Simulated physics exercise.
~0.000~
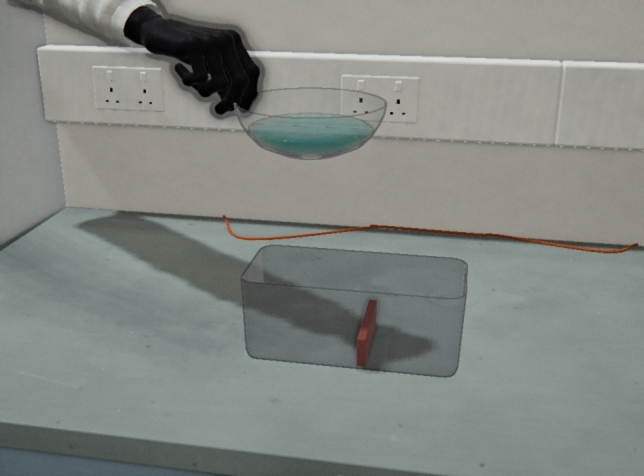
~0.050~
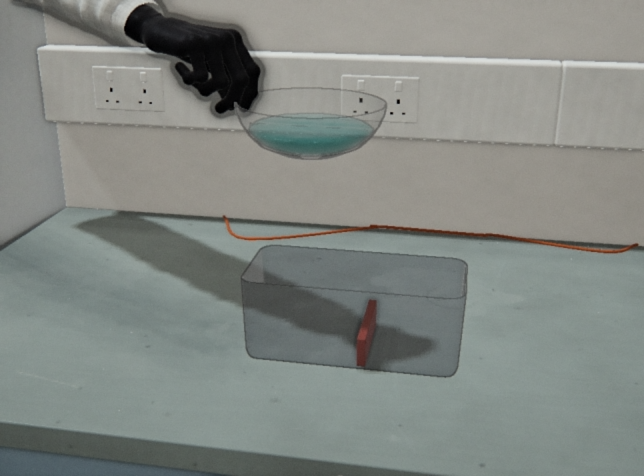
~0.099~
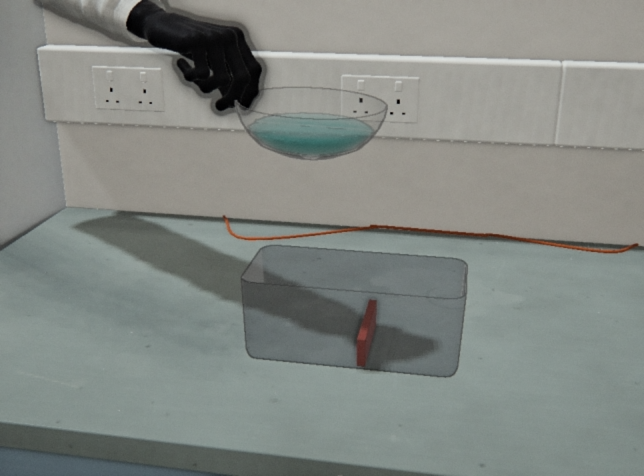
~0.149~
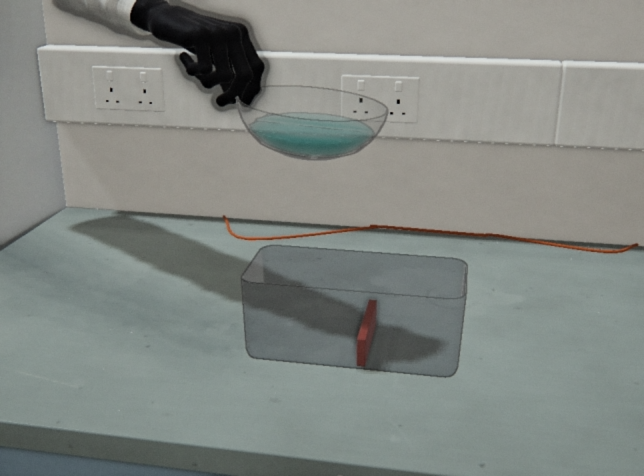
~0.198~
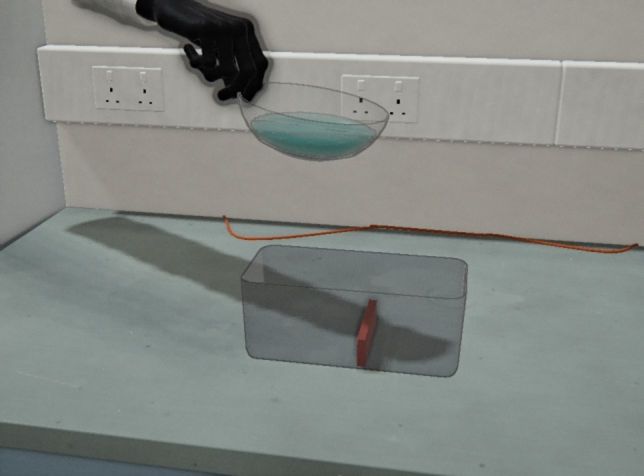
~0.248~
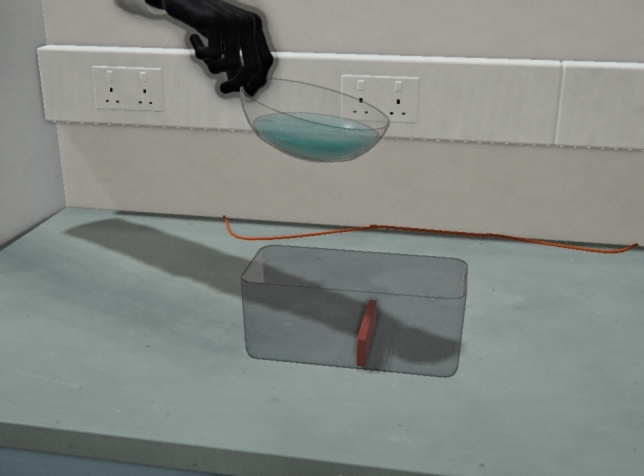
A black-gloved hand in a pale sleeve holds the left rim of a clear round bowl of teal water above a pale green-grey worktop, seen from slightly above. Below sits an empty, transparent oblong basin with a small red wall inside, while an orange cord lies behind it near white wall sockets. The hand slowly tilts the bowl slightly to the right, its left rim rising, while the camera stays still.
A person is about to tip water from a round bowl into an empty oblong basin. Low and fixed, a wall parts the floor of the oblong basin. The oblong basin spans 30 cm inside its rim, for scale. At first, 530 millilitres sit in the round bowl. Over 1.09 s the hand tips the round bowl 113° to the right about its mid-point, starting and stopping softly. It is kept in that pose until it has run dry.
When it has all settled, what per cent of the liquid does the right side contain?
The right side contains about 79 per cent.
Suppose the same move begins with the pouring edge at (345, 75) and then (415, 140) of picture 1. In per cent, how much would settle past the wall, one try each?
The first try gives around 60 percent, the second around 80 percent.
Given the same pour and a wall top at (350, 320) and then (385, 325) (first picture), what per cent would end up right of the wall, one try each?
Respectively close to 90 and 70 %.
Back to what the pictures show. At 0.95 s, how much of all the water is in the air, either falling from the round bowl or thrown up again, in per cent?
In-air share: About 6 %.
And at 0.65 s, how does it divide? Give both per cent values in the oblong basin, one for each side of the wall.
I'd say about 0 left and about 22 right.
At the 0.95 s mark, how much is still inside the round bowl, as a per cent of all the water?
Around 0 in a hundred is still there.
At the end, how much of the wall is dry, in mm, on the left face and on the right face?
Left 38 mm, right 16 mm.
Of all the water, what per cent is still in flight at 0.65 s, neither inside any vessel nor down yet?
Close to 56 in a hundred.
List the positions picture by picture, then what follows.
Tilt 0°; pouring edge (386, 107); surface from (250, 122) to (375, 128); the oblong basin's rim runs from (252, 263) to (466, 280); the wall's top is at (367, 320), in the first frame.
Tilt 1°; pouring edge (386, 107); surface from (250, 122) to (375, 129), in the second frame.
Tilt 2°; pouring edge (386, 110); surface from (252, 121) to (375, 130), in the third frame.
Tilt 5°; pouring edge (387, 114); surface from (252, 120) to (375, 132), in the fourth frame.
Tilt 9°; pouring edge (388, 119); surface from (253, 119) to (377, 133), in the fifth frame.
Tilt 14°; pouring edge (388, 125); surface from (256, 118) to (379, 134), in the sixth frame.
After 0.65 s the tilt is 73° and 22 per cent is still to pour, 0 is left of the wall and 21 right of it.
After 0.95 s the tilt is 108° and 0 per cent is still to pour, 15 is left of the wall and 79 right of it.
After 1.25 s the tilt is 113° and 0 per cent is still to pour, 19 is left of the wall and 79 right of it.
After 1.59 s the tilt is 113° and 0 per cent is still to pour, 19 is left of the wall and 79 right of it.
In the end 19 per cent lies left of the wall, 79 right of it and 2 outside.
